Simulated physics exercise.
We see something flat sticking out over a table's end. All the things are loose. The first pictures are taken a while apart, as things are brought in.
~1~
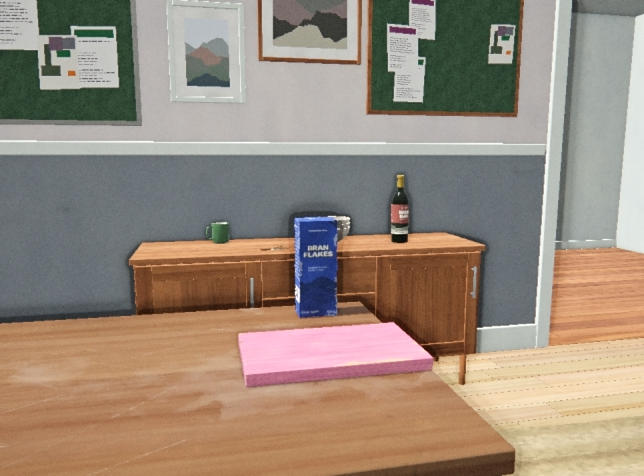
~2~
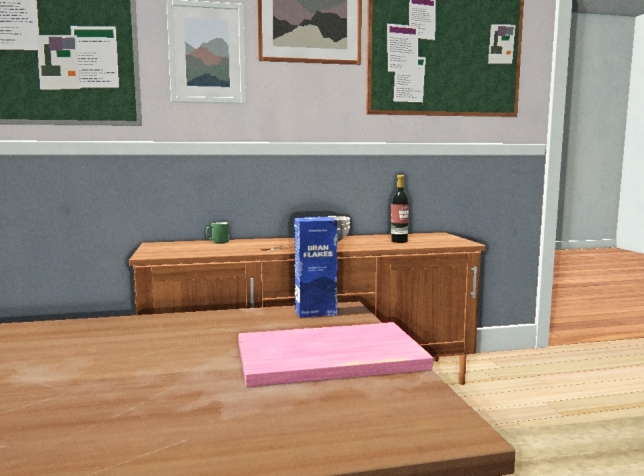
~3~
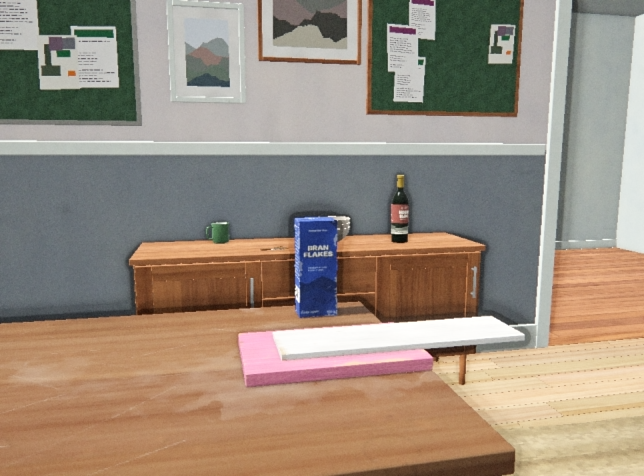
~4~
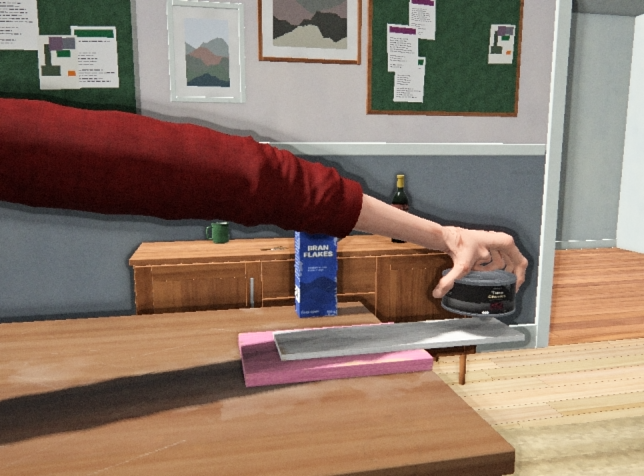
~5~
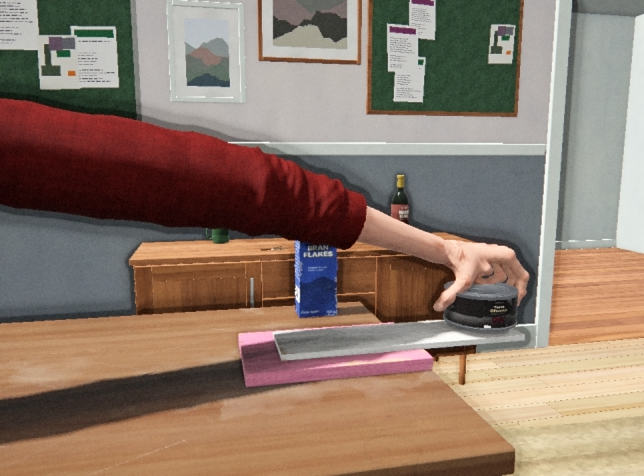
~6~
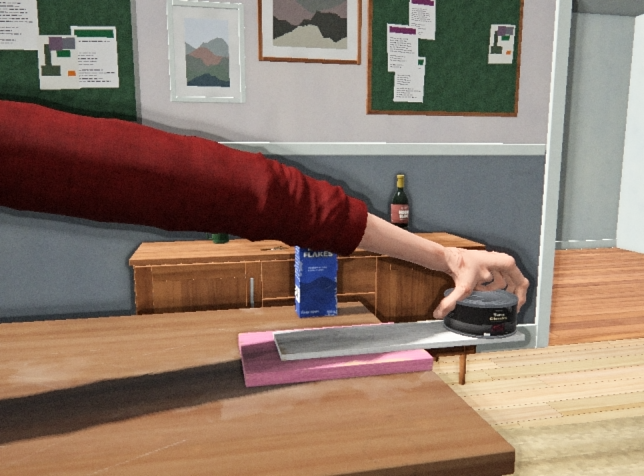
In a room with a grey lower wall, pinboards and framed prints, a fixed camera looks across a wooden table towards a low cabinet holding a green mug and a dark bottle. A pink slab lies near the table's right end, with a blue bran flakes carton behind it. A white plank appears on the slab, jutting rightward, then a red-sleeved arm reaches from the left, lowering a black tub onto its outer end and keeping hold.
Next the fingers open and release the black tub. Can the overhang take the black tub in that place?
In the end the plank comes down.
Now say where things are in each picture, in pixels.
In the first frame, the last thing is not in view yet.
In the second frame, the last thing is not in view yet; blue carton (316, 267).
In the third frame, the last thing is not in view yet; pink slab (330, 351).
The fourth frame shows on its way; black tub (478, 291); white plank (398, 336).
The fifth frame shows on its way; black tub (480, 304); blue carton (316, 267).
The sixth frame shows set down, still held; black tub (480, 311); pink slab (330, 351).
Then, 0.50 s past the last view, black tub now down on the floor or falling; white plank rocked 46° from its first pose.
Then, 0.70 s past the last view, white plank now down on the floor or falling.
Then, 0.90 s past the last view, things are still on the move.
Then, 1.00 s past the last view, as before.
Finally, down on the floor or falling, white plank and black tub; the other 2 still in place. The plank tips off the edge.
